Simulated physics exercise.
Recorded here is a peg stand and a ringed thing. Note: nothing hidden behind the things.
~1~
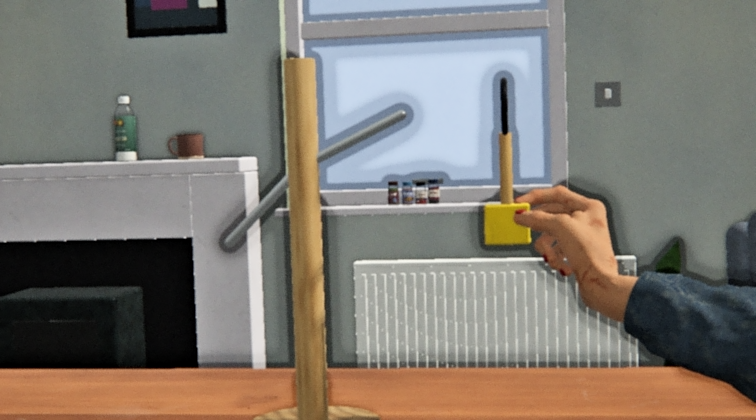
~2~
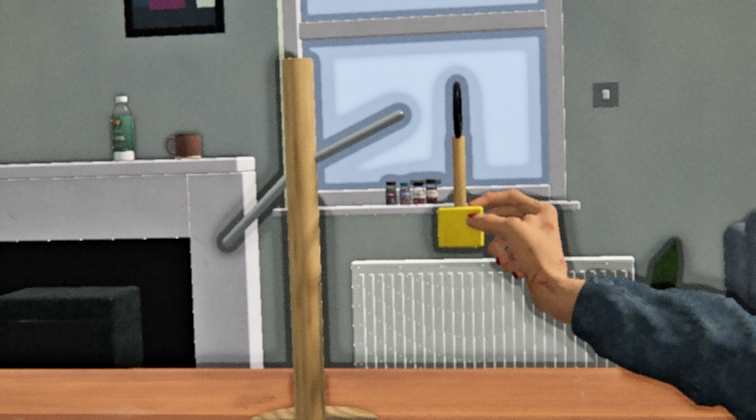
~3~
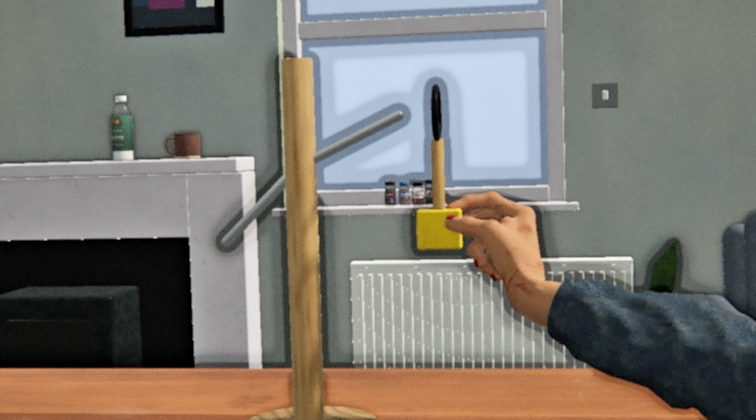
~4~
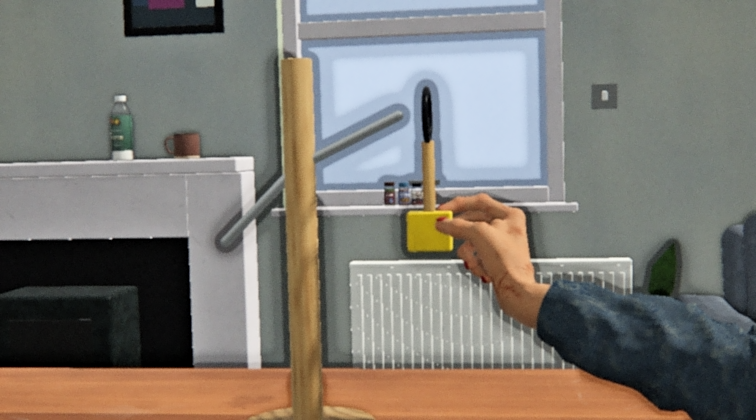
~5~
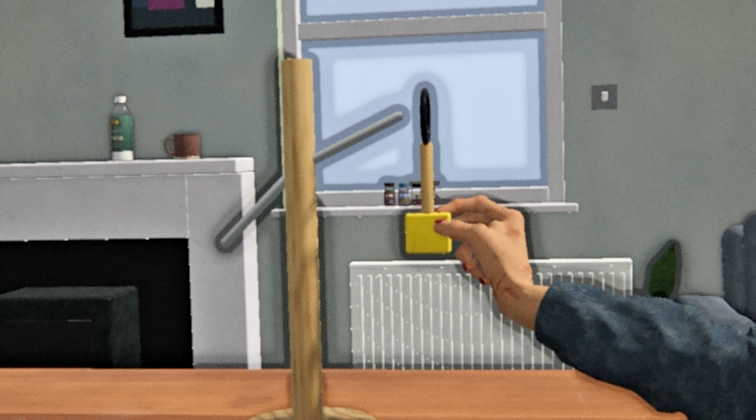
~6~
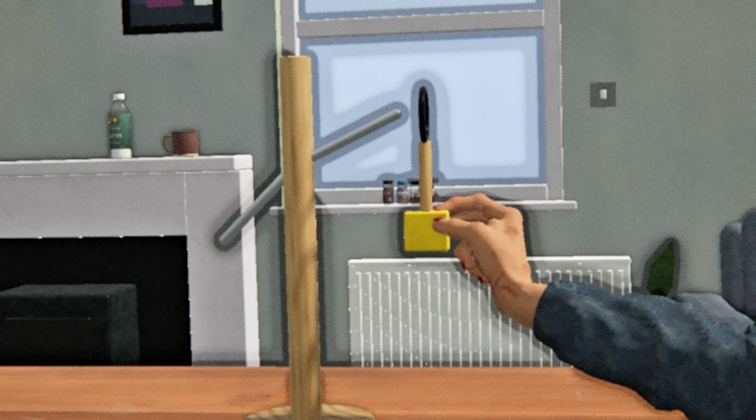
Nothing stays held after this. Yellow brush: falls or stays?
It detaches.
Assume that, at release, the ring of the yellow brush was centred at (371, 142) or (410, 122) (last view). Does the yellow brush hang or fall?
Taken in the order asked, it does not drop; next it does not stay.
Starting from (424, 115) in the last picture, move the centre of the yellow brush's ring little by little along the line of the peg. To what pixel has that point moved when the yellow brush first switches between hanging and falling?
Near pixel (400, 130).
Then, 0.14 s after the last picture, yellow brush moved about its own width near (427, 212).
Then, 0.22 s after the last picture, yellow brush falling near (429, 308).
At rest, the yellow brush drops to the table, near (430, 356).
